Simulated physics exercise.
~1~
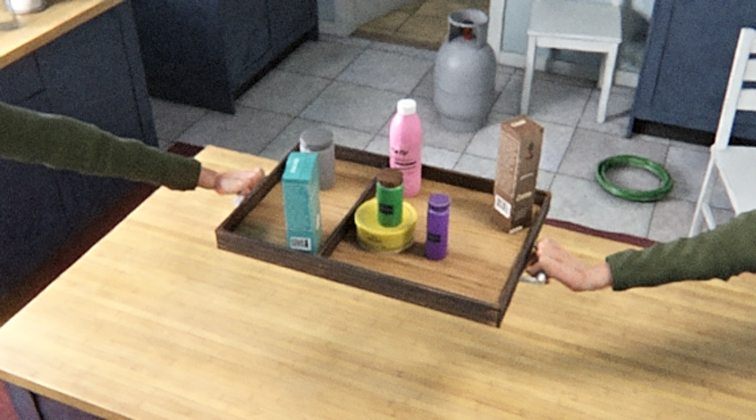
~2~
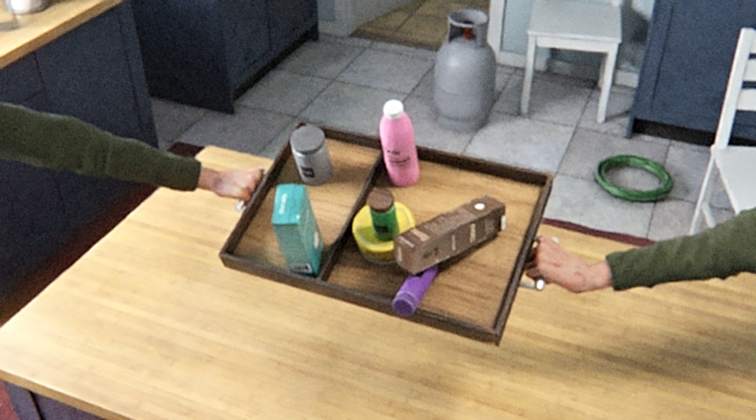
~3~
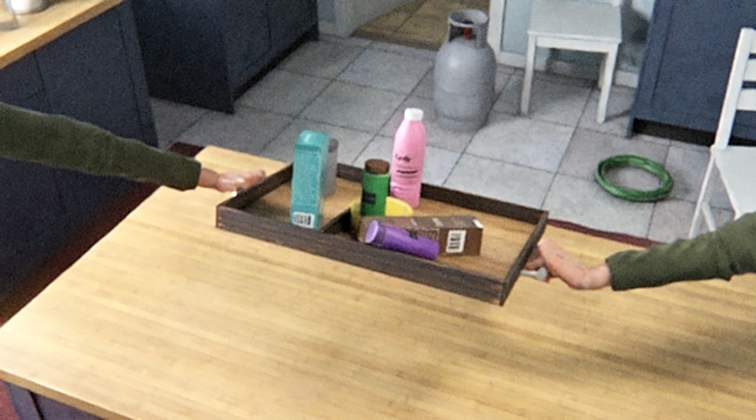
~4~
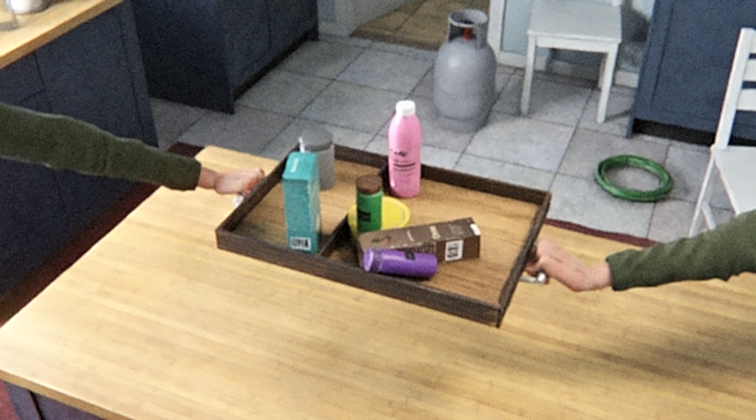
In this clip, two hands hold a wooden tray of containers above a table and tip it toward the viewer, then away, then level; the brown carton and purple shaker topple and end lying on their sides, while the turquoise packet and the others remain standing.
